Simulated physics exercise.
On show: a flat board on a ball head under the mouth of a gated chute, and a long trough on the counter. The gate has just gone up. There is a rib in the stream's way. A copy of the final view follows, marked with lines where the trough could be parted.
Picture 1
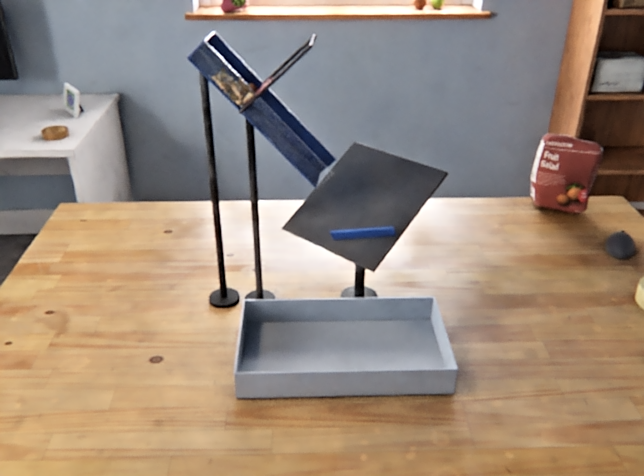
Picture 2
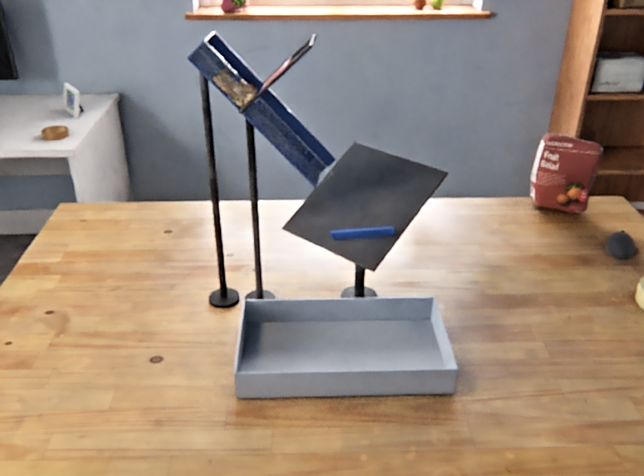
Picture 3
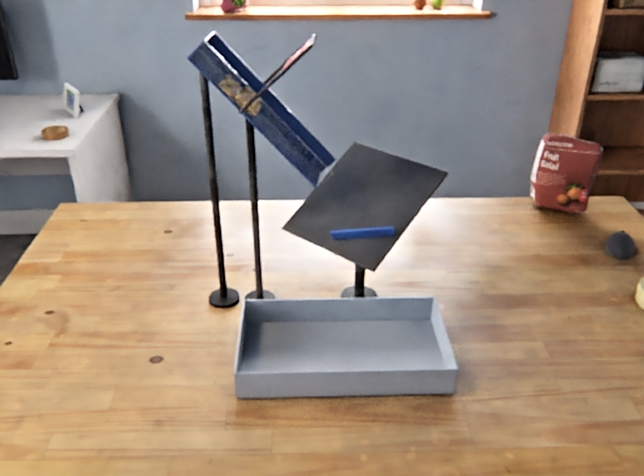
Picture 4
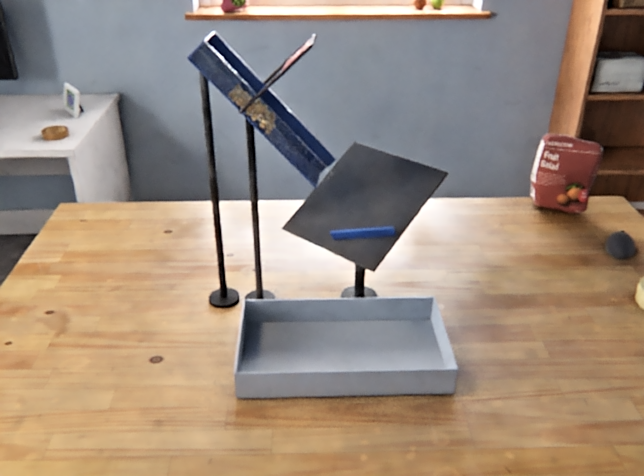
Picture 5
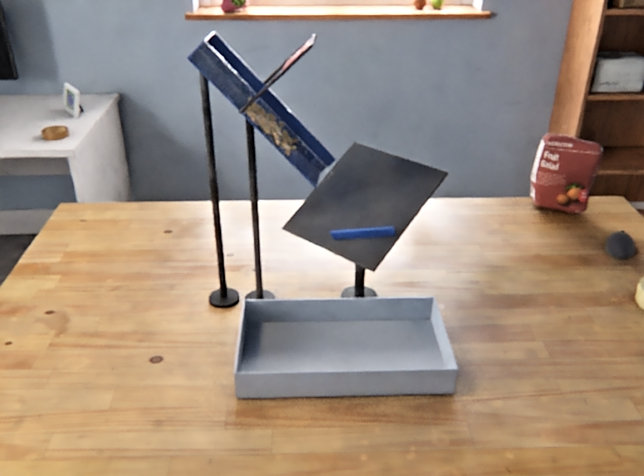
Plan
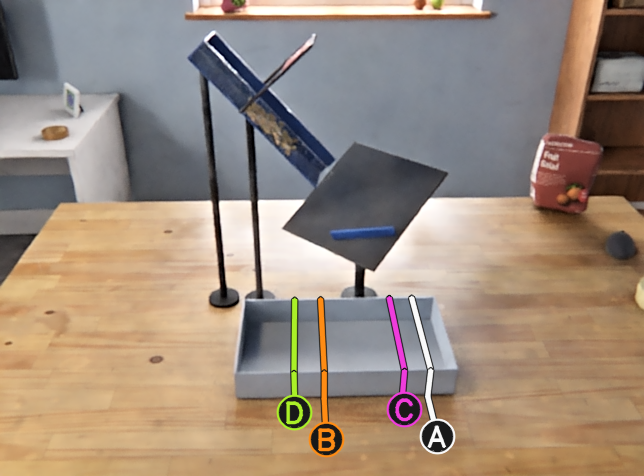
A small tan, grainy load slides down and to the right inside a raised blue chute, stretching out as it passes the lifted gate, while the camera and everything else stay still. The chute stands on thin black posts above a wooden table, seen from the front and slightly above. Below its mouth sits a tilted dark board with a blue rib, behind an empty grey trough.
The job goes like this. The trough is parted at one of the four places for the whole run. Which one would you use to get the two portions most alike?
Line D.
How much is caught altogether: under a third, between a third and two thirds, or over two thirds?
It is between a third and two thirds.
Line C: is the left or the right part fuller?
The left side.
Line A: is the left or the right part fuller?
Left.
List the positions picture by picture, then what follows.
Load behind the gate near (238, 87), dried chickpeas; lip of the chute near (318, 181), sloping fairly steeply, in the first picture.
Middle of the board near (363, 201), tilted fairly steeply; middle of its low edge near (325, 248); of its high edge near (399, 156), in the second picture.
Front corners of the trough near (235, 373) and (457, 368), empty; front of the load near (259, 107), in the third picture.
Middle of the load near (257, 109); its front near (273, 126), close to a third of the way to the lip; rib from (393, 227) to (330, 232), in the fourth picture.
Middle of the load near (268, 124); its front near (293, 147), close to two thirds of the way to the lip, in the fifth picture.
On the marked copy, line A crosses the front rim at (430, 369); line B crosses the front rim at (324, 371); line C crosses the front rim at (404, 369); line D crosses the front rim at (294, 372).
With A, of what is caught, the whole lot on the left of the divider, none at all on the right.
With B, of what is caught, the bulk on the left of the divider, a small share on the right.
With C, of what is caught, all but a few on the left of the divider, a small share on the right.
With D, of what is caught, close to two thirds on the left of the divider, close to a third on the right.
